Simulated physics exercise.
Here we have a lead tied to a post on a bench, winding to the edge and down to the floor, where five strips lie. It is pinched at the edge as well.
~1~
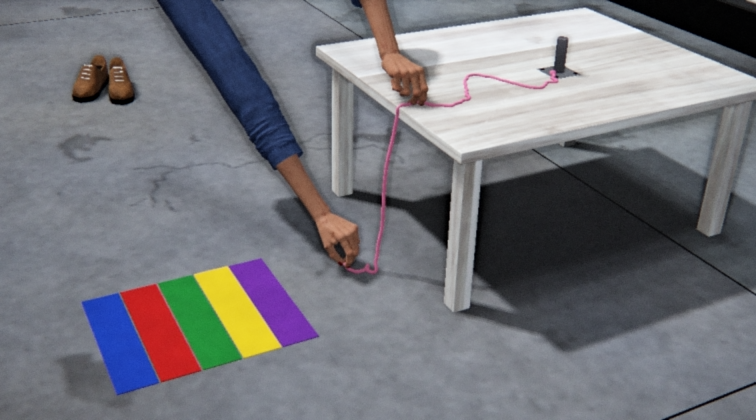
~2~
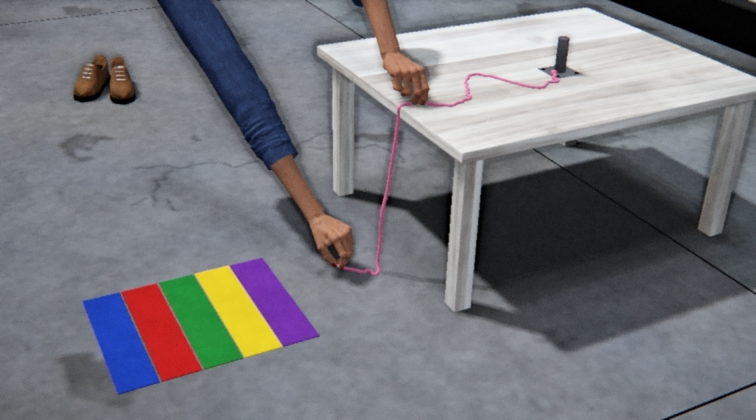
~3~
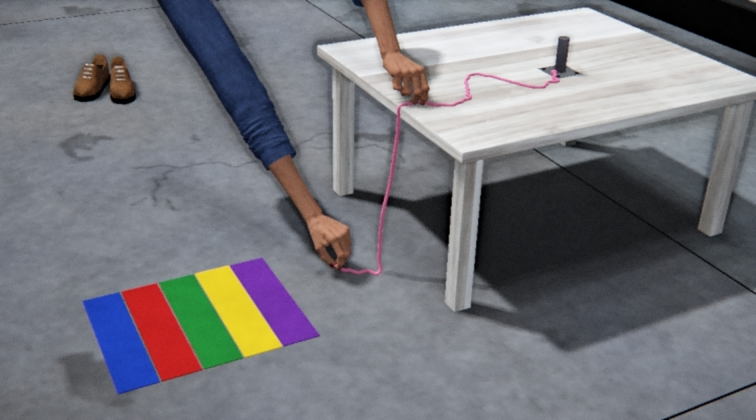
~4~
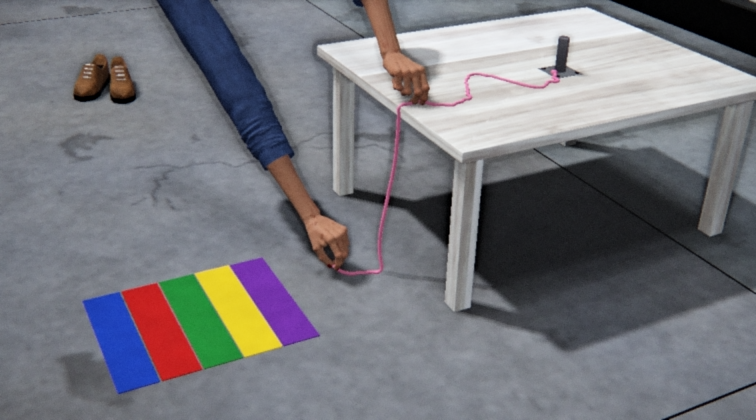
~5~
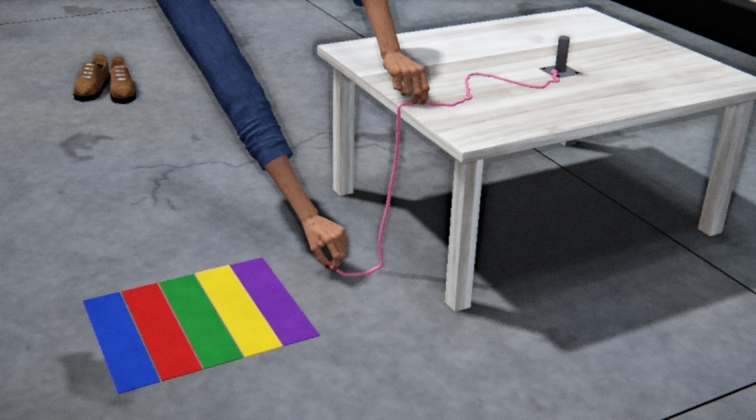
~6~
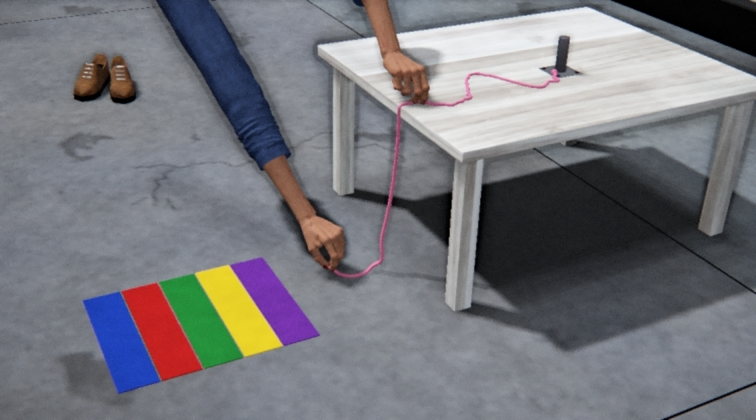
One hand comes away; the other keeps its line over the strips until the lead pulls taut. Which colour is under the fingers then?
It gets as far as the blue strip.
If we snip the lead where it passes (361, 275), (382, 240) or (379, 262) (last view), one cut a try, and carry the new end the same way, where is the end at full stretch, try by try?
Near (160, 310), (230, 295) and (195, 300).
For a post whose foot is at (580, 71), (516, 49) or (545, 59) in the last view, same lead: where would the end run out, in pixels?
Near (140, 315), (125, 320) and (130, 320).
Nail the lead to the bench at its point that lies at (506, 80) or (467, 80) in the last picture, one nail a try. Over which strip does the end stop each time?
Taking them in turn: Red; green.
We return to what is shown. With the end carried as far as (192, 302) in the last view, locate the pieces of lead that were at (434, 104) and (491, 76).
About (381, 165), and the other about (459, 88).
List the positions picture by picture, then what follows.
In the first picture, end (345, 264); purple (290, 326); yellow (253, 336); green (214, 347); red (173, 359); blue (131, 370).
In the second picture, end (338, 265); lead through (551, 82) (486, 76) (470, 97) (407, 104) (390, 177) (379, 252).
In the third picture, end (336, 266).
In the fourth picture, end (334, 266); lead through (551, 82) (486, 76) (470, 96) (407, 104) (392, 177) (380, 252).
In the fifth picture, end (331, 266).
In the sixth picture, end (330, 267); lead through (552, 81) (486, 76) (470, 96) (408, 104) (394, 176) (382, 253).
Soon after, end near (192, 302); over green.
Then, end near (144, 314); over red.
At full stretch, end near (114, 322); over blue. The blue one.
